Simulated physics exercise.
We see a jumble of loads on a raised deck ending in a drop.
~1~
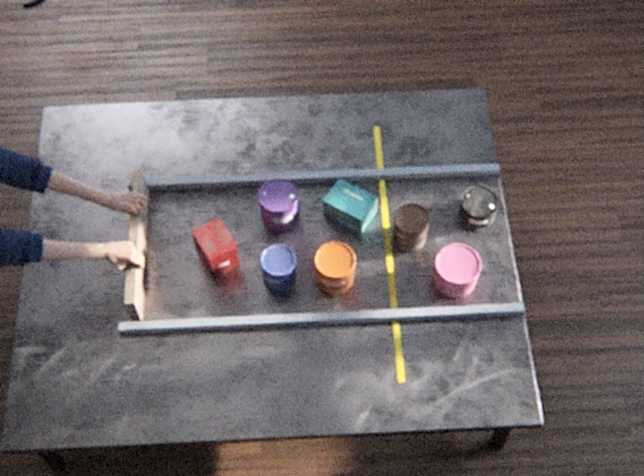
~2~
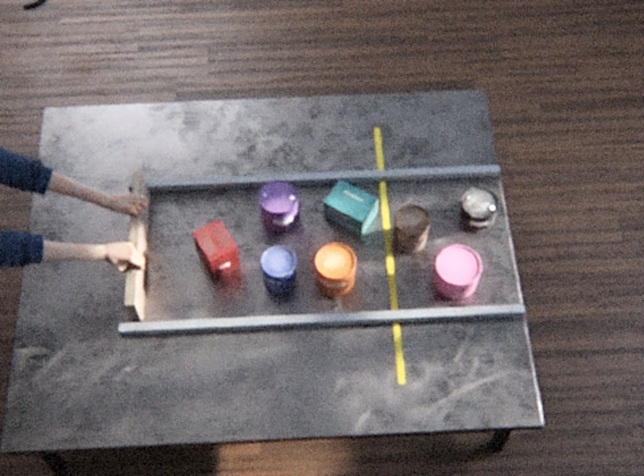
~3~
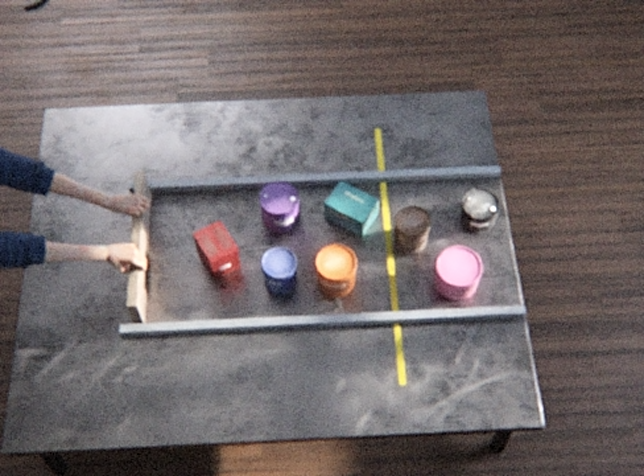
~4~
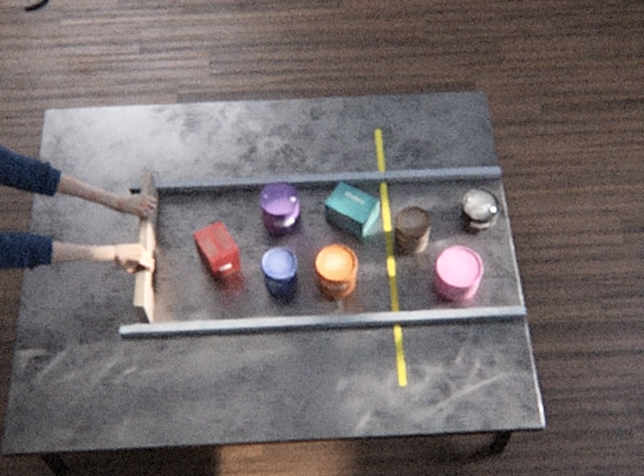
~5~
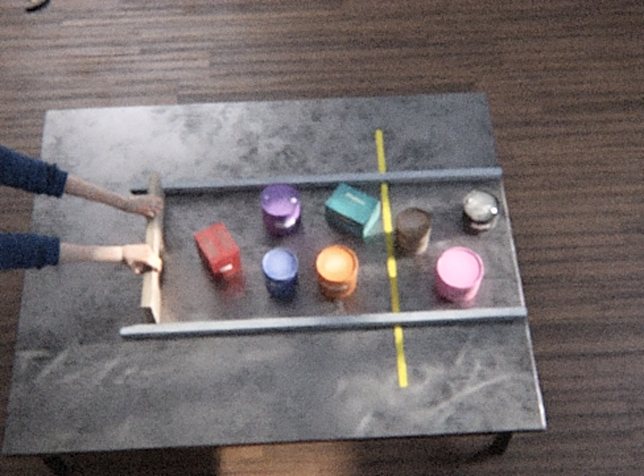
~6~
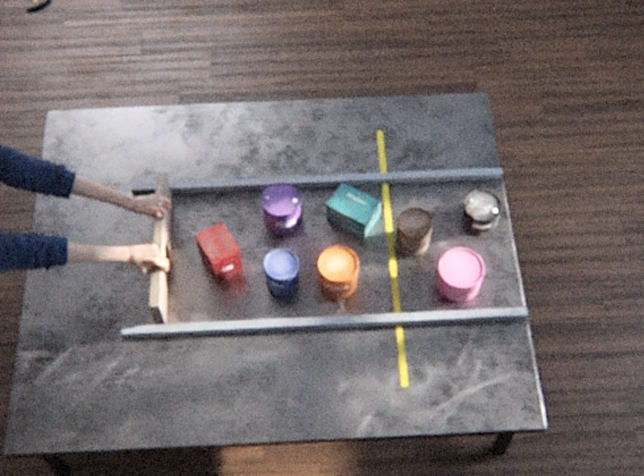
A dark grey tabletop standing on a brown wood-plank floor is seen from high above. Between two pale rails lie a red box, purple and blue containers, a turquoise box and an orange container, with brown, pink and dark glassy containers right of a yellow tape line. Two dark-sleeved arms slide a wooden plank slightly rightward from the left, while the objects stay put and the view barely shifts.
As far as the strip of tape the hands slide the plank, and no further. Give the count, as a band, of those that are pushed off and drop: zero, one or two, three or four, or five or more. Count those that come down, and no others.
Well, the ones that get knocked off number not even one.
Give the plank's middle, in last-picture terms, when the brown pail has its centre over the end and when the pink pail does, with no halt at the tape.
Near (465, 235) in the first case, near (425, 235) in the other.
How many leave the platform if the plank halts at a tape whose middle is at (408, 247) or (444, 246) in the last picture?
First 0, second 2.
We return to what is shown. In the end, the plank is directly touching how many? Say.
Tally at the end: 2.
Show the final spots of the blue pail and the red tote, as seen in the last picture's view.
Final pixels, roughly: (420, 275) for the first, (407, 243) for the other.
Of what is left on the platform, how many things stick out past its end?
The number overhanging is 0.
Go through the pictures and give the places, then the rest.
The first frame shows black canister (478, 207); pink pail (456, 271); brown pail (410, 228); plank (138, 244); tape (388, 244).
The second frame shows pink pail (457, 273); plank (138, 246).
The third frame shows brown pail (412, 230); turquoise box (351, 209).
The fourth frame shows black canister (480, 211); red tote (218, 252).
The fifth frame shows pink pail (458, 275); blue pail (281, 273).
The sixth frame shows black canister (481, 212); pink pail (460, 276); brown pail (414, 232); plank (161, 247); tape (391, 248).
Early on, none off yet; black canister at rest near (481, 212); pink pail at rest near (460, 276); brown pail at rest near (414, 232).
A while later, none off yet; black canister at rest near (481, 212); pink pail travelled a little near (472, 276); brown pail at rest near (416, 233).
Finally, the number that fall off is zero.
